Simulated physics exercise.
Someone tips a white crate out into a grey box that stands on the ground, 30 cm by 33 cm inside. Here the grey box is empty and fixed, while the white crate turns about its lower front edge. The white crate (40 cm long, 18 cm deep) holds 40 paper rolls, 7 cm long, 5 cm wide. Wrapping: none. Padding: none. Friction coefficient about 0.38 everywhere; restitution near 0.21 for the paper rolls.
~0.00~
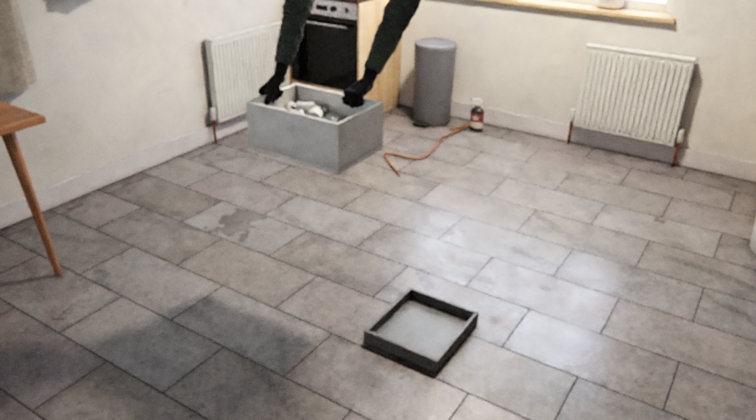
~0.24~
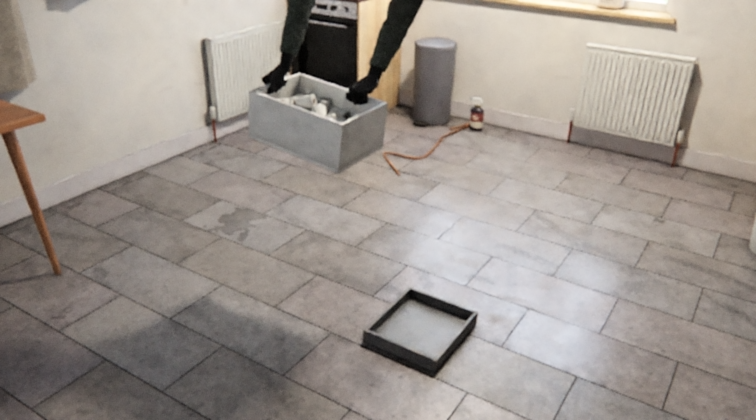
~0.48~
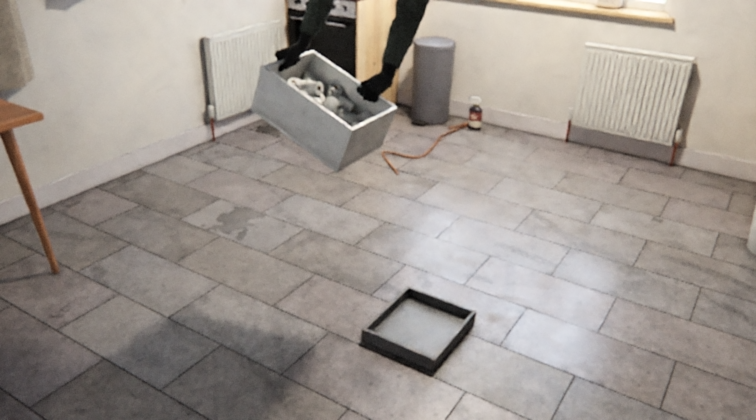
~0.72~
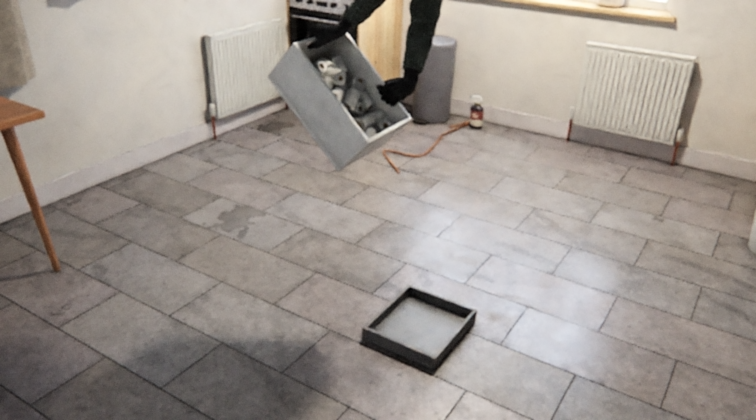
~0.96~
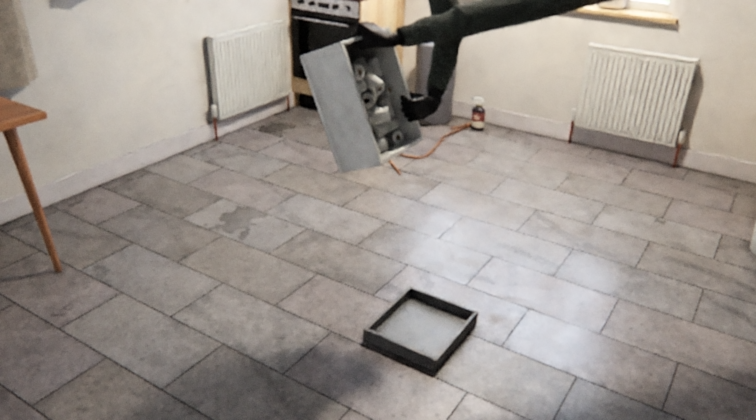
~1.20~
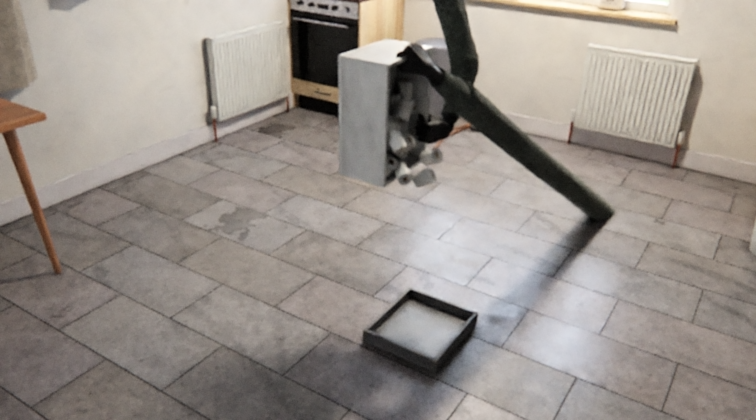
Black-gloved hands lift and tip a grey-white crate onto its side, and pale objects tumble out.
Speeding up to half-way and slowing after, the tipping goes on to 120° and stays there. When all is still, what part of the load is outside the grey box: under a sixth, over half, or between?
Expect a share above one half of the load to end up outside the grey box.
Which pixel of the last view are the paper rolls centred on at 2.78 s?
About (487, 352).
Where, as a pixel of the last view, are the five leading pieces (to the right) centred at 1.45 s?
They are centred near (463, 315).
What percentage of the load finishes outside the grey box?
That comes to around 60 per cent.
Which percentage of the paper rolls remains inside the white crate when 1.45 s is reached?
Near 70 per cent, give or take.
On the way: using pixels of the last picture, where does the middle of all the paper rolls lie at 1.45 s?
Near (402, 160) in pixels.
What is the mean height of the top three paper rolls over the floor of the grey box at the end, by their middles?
Roughly 4 centimetres.
After 1.45 s, tilt 109°; 27 still in the white crate, 2 outside the grey box and 11 in the air.
After 1.77 s, tilt 120°; 5 still in the white crate, 6 in the grey box, 8 outside the grey box and 21 in the air.
After 2.21 s, tilt 120°; 13 in the grey box, 26 outside the grey box and 1 in the air.
Final count (at 2.78 s), 15 in the grey box and 25 outside the grey box. Asked share, 25 of 40, 62 per cent.
